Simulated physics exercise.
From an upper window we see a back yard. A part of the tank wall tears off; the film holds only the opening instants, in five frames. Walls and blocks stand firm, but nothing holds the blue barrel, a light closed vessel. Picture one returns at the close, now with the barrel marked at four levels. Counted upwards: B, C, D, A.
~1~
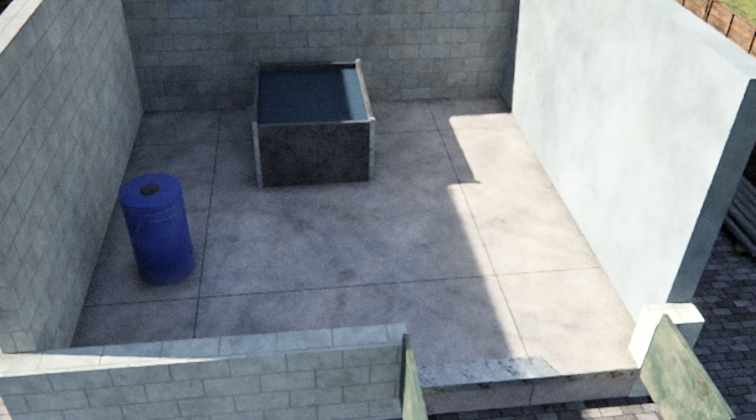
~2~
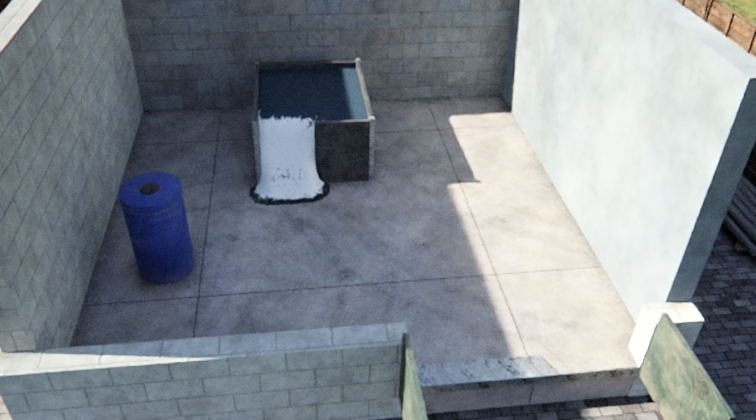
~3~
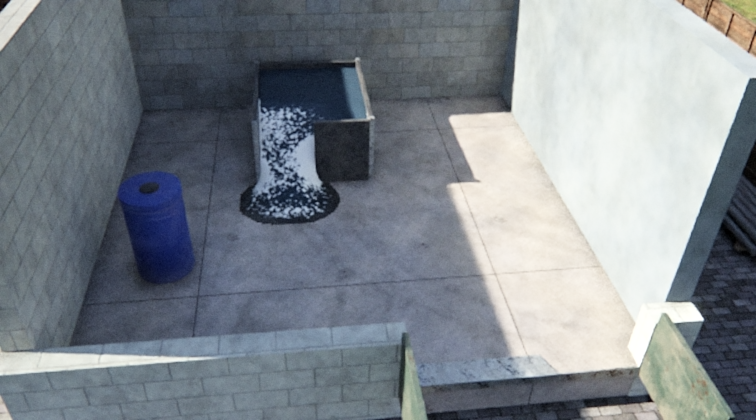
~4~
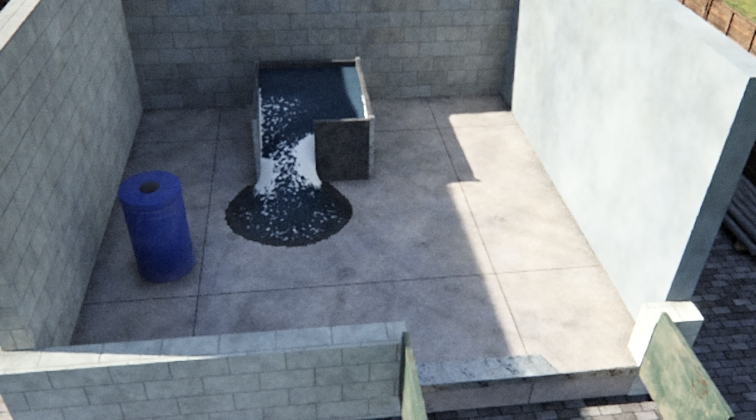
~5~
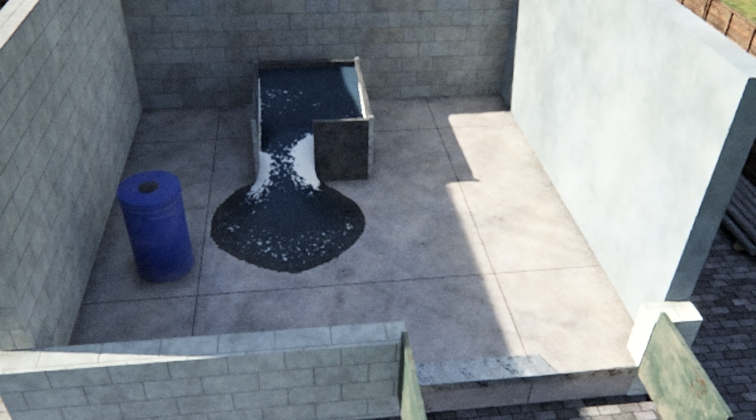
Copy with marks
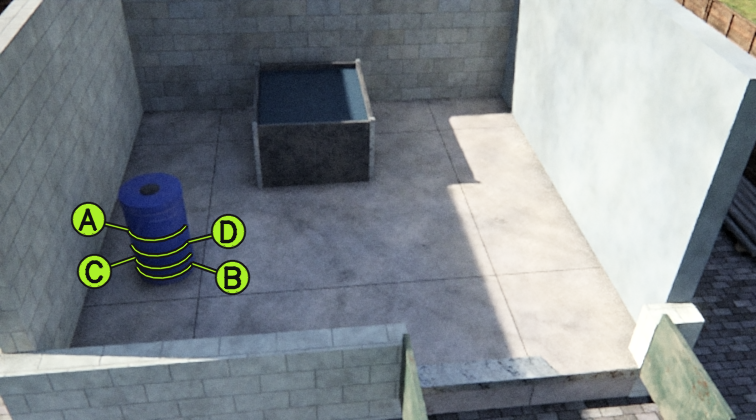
In a walled back yard with a blue barrel on the left, white, foaming water poured out through the front of a full tank, then spread across the paved ground in a widening dark, rounded pool.
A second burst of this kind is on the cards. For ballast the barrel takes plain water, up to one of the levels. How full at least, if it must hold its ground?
Mark C just does it.
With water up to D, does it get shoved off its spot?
No, that is safe.
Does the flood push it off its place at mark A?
No.
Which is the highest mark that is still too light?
B.
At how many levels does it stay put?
Three of the four.
In lime, A at (154, 240); B at (162, 278); C at (160, 268); D at (157, 255); from the bottom up B, C, D, A.
Choosing A, it does not move.
Choosing B, it is pushed about its own width away.
Choosing C, it shifts by a finger or two and stays.
Choosing D, it does not move.
